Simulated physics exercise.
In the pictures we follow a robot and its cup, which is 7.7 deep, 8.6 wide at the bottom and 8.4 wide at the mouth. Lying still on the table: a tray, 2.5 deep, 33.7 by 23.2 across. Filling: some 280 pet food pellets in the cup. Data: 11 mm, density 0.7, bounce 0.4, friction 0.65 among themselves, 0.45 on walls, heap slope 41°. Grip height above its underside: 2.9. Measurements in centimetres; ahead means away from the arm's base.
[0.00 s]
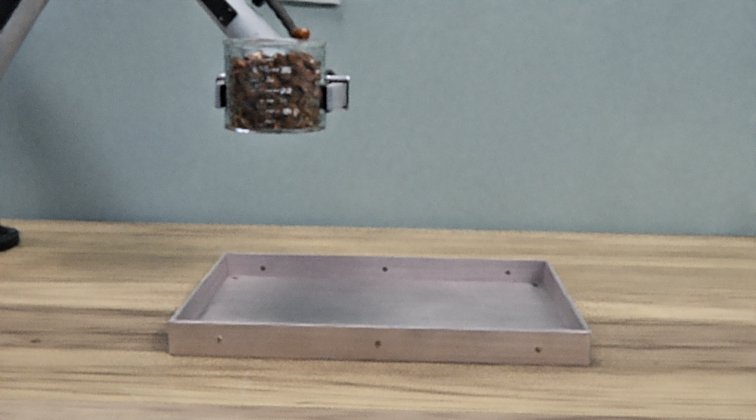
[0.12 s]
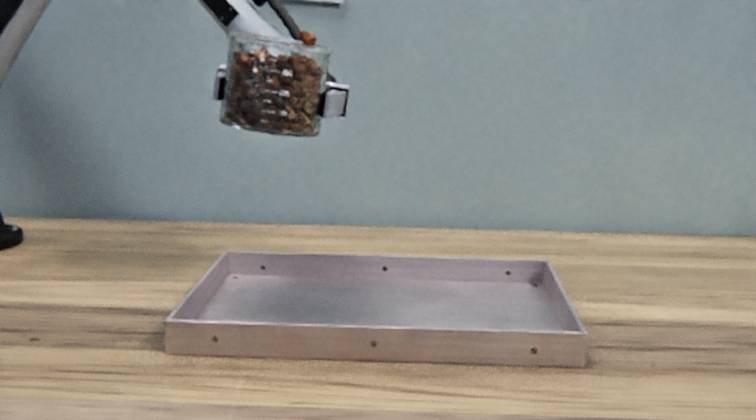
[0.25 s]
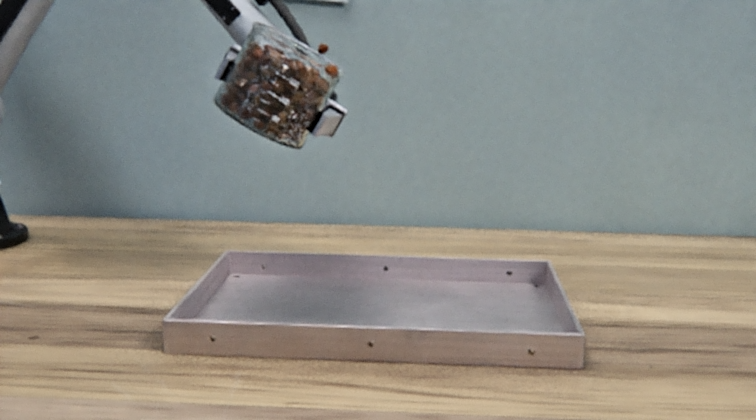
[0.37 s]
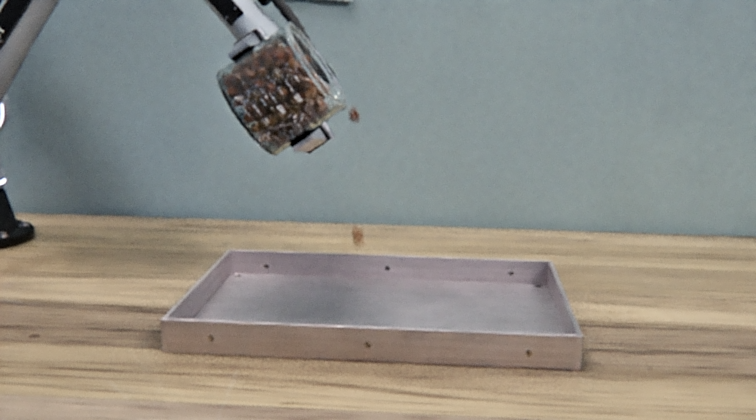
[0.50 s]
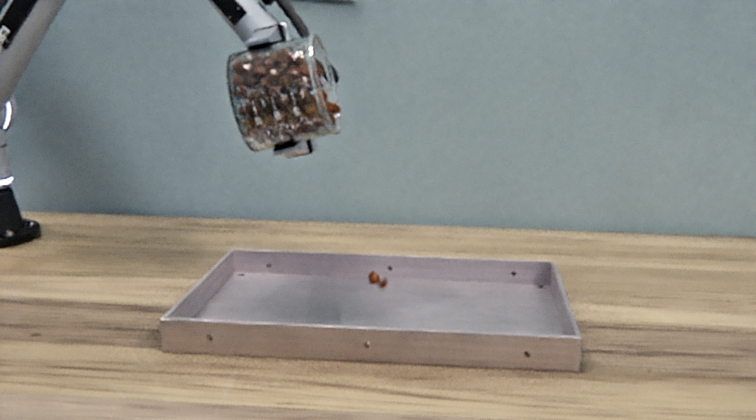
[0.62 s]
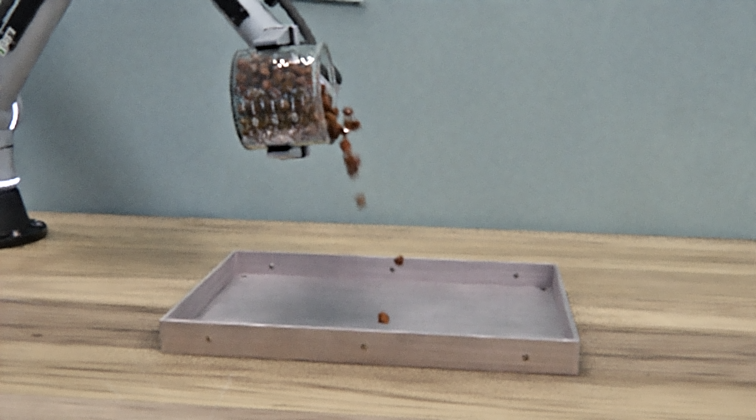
At the start, a robot arm holds a clear glass cup full of brown pellets upright above an empty metal tray on a wooden table. The arm tips the cup steadily to the right, and two pellets drop into the tray. With the cup nearly sideways, a small stream of pellets pours from its mouth.
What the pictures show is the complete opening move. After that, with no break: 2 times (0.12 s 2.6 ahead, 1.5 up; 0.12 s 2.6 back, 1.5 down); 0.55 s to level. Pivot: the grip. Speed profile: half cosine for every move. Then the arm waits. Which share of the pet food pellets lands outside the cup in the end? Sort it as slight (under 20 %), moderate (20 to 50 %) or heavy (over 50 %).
It counts as heavy.
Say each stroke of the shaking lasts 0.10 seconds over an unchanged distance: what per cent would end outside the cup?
I'd expect some 75 per cent.
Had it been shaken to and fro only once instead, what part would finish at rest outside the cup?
40 %.
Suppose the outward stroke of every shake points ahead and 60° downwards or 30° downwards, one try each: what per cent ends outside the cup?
Try one gives about 20 in a hundred, try two about 35 in a hundred.
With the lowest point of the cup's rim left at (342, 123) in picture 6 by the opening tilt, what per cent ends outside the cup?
Close to 35 in a hundred.
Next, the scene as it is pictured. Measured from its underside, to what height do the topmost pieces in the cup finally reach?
Around 5.5 cm up.
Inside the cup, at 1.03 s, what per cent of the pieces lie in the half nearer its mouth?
Near 70 in a hundred.
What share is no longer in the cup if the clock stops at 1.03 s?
Roughly 40 percent up to then.
After 1.03 s, tilted 84° forward, highest piece 22 above the table; 165 in the cup, 100 in the tray, 10 in flight or on a rim.
After 1.44 s, tilted 26° forward, highest piece 24 above the table; 163 in the tray, 112 in the cup.
After 1.85 s, level, highest piece 24 above the table; 163 in the tray, 112 in the cup.
After 2.90 s, level, highest piece 23 above the table; 163 in the tray, 112 in the cup.
In the end, 163 in the tray, 112 in the cup. That is 59 % outside the cup.
